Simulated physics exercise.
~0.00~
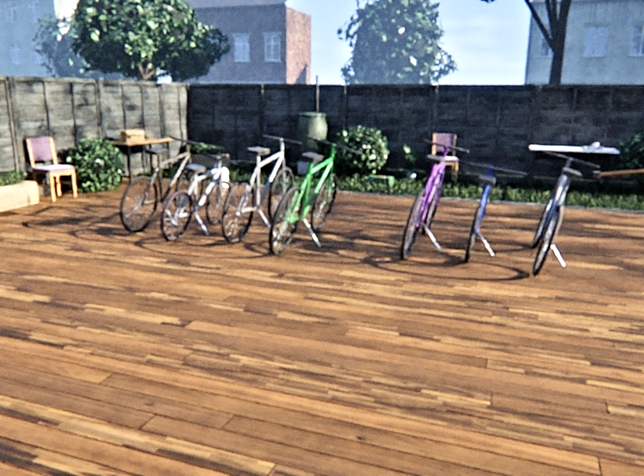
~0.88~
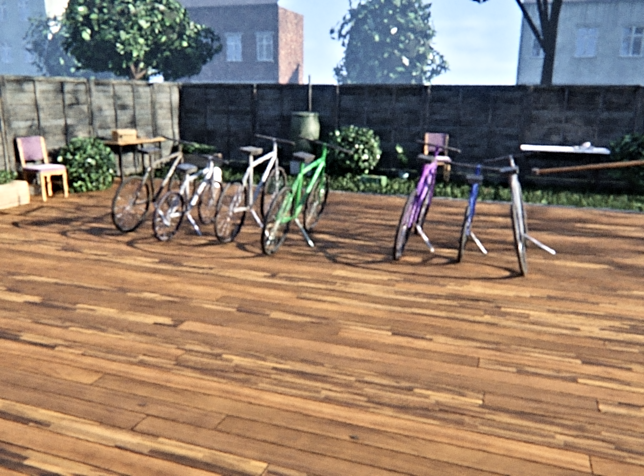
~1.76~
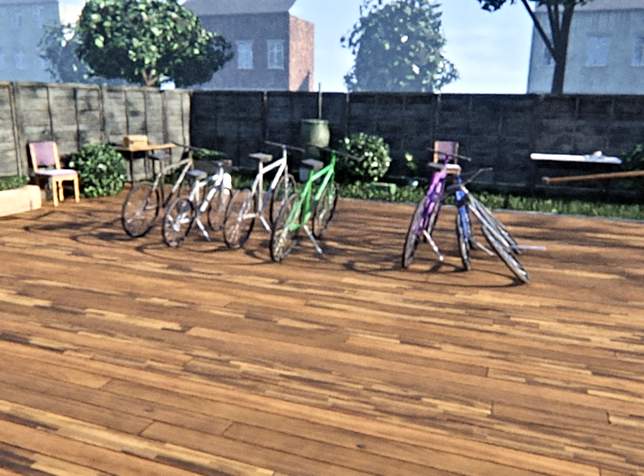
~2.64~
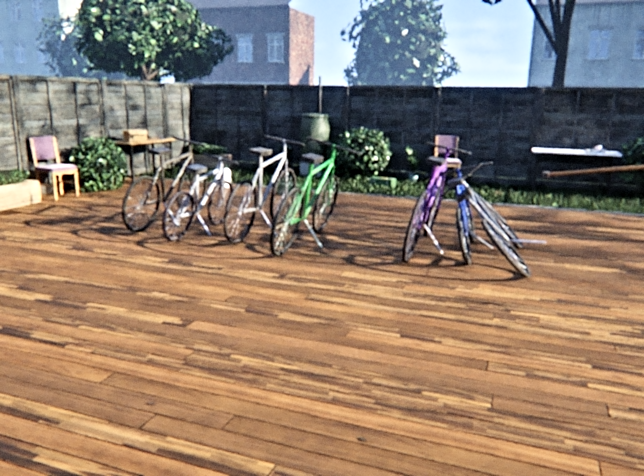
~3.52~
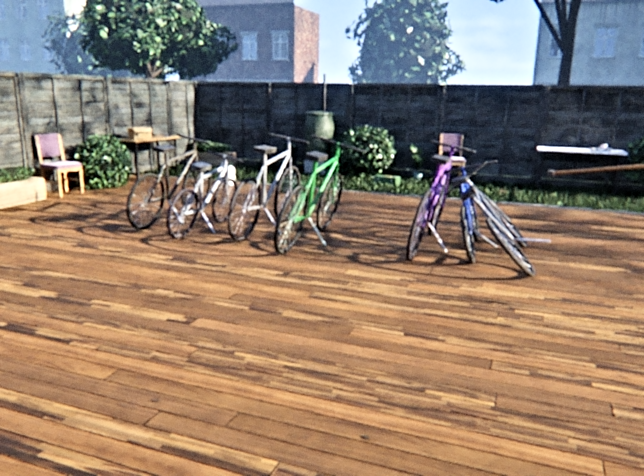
On a wooden deck, the rightmost bicycle tips left onto the blue one, leaving five standing.
